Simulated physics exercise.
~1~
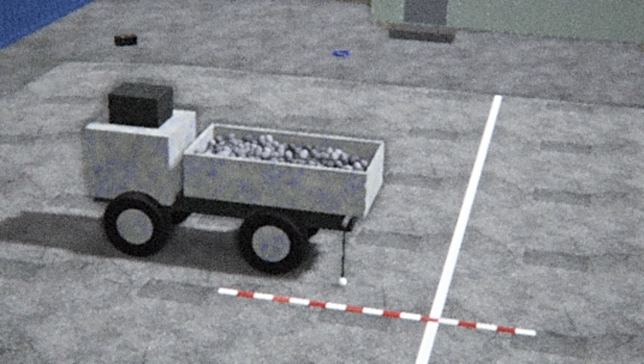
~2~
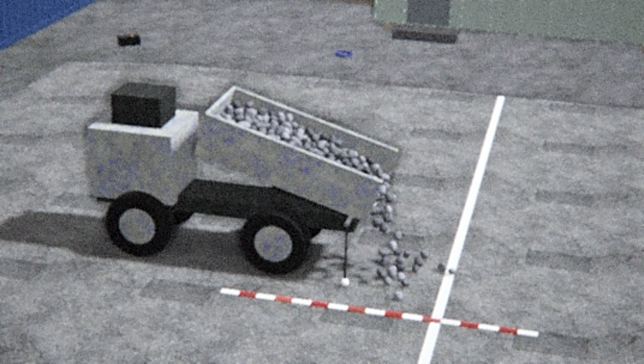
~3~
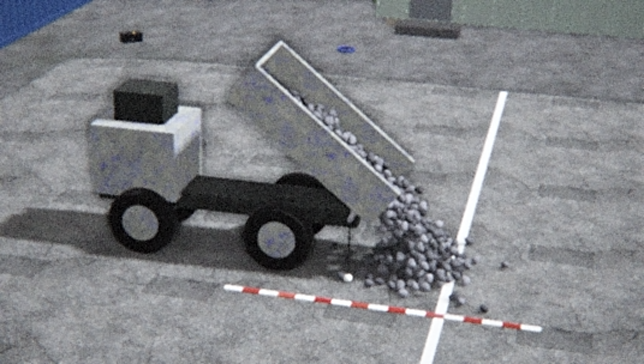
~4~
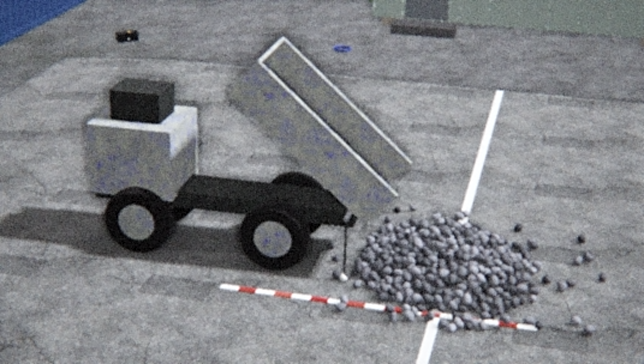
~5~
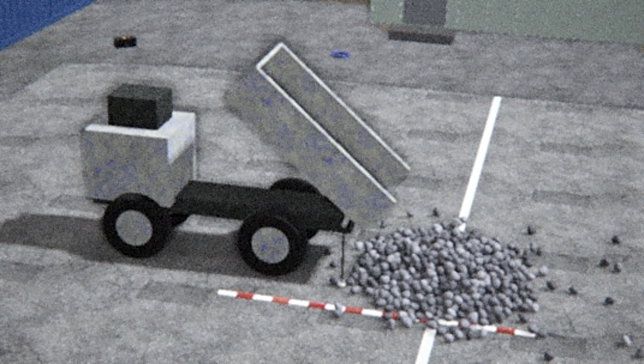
A truck tips its bed and pours grey stones into a heap across a white line.
